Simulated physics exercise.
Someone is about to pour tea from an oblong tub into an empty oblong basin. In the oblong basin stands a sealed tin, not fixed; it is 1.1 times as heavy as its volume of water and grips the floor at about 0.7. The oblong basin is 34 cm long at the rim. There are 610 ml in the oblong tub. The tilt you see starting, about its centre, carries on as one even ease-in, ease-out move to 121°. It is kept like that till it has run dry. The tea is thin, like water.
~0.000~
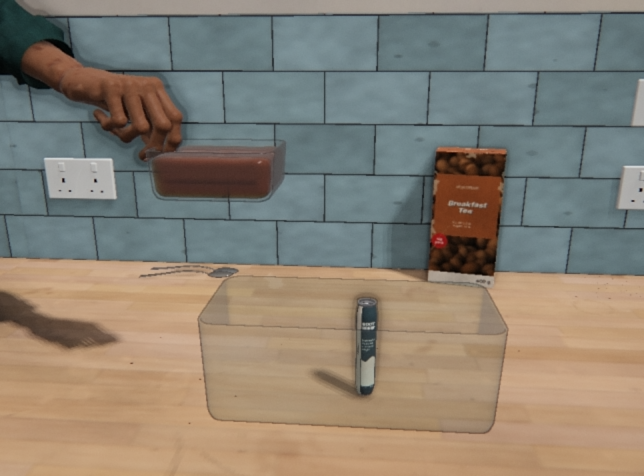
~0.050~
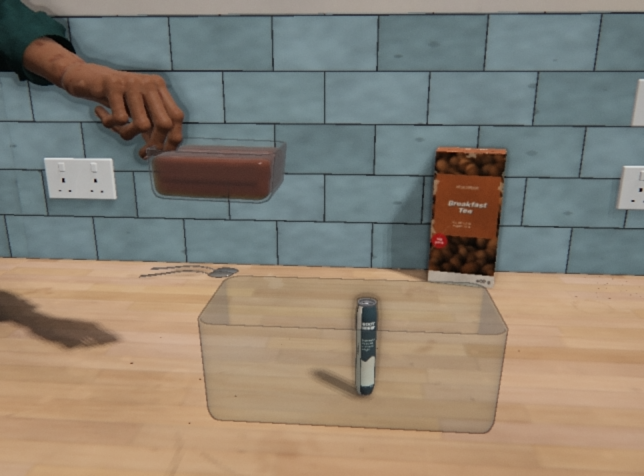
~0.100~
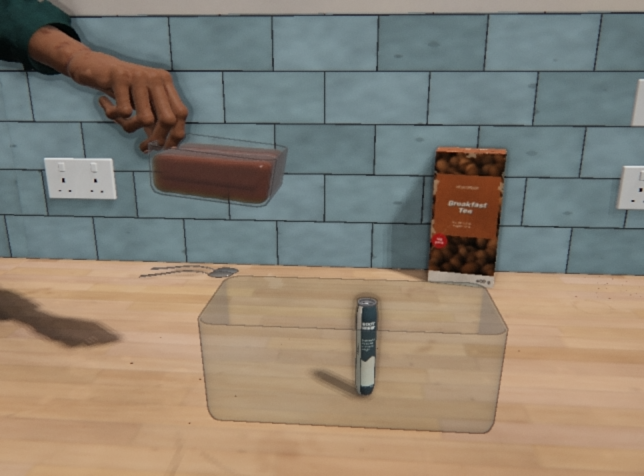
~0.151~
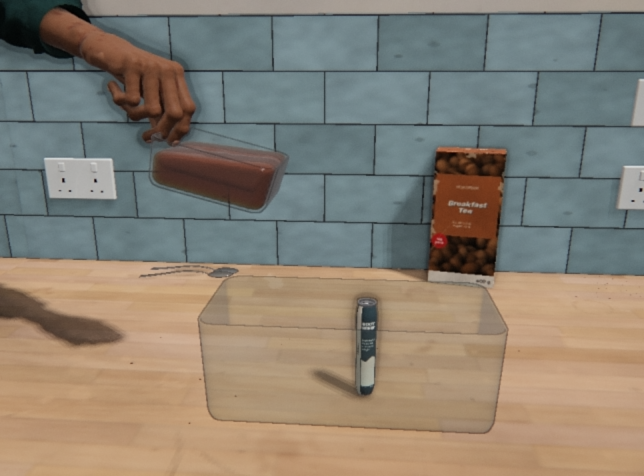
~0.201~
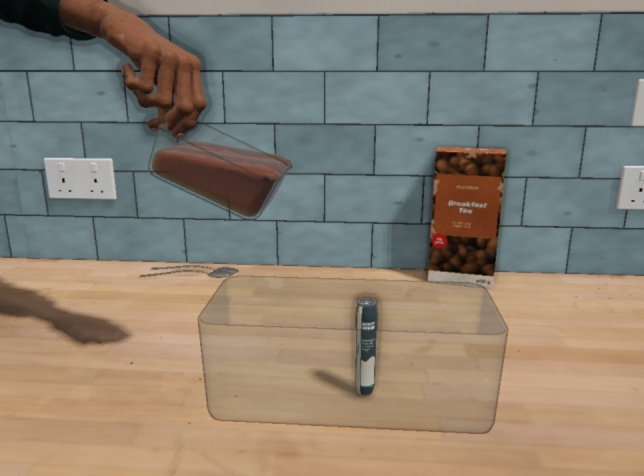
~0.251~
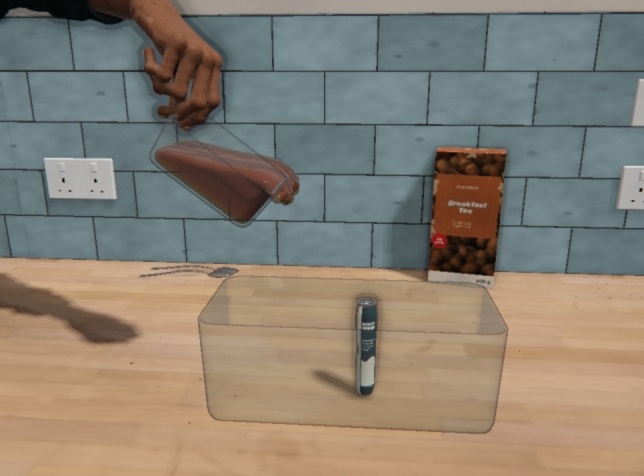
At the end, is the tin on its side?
It falls.
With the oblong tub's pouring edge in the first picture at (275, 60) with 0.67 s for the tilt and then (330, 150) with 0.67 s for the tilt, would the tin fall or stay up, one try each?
First it falls; then it keeps standing.
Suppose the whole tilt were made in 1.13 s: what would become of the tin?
Then it remains upright.
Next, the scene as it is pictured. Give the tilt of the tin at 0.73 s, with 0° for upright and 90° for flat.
About 10°.
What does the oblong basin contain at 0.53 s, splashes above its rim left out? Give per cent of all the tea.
Some 60 per cent.
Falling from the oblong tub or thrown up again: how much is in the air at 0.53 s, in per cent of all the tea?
About 36 per cent.
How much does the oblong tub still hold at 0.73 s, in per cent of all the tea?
Some 0 per cent.
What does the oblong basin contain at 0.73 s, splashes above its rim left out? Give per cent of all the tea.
About 92 per cent.
Then, 0.53 s in, the tilt is 108° and 3 per cent is still to pour; the tin stands where it began.
Then, 0.73 s in, the tilt is 121° and 0 per cent is still to pour; the tin leans 11°.
Then, 0.94 s in, the tilt is 121° and 0 per cent is still to pour; the tin leans 24°.
Then, 1.17 s in, the tilt is 121° and 0 per cent is still to pour; the tin lies on its side.
Finally, the tin lies on its side.
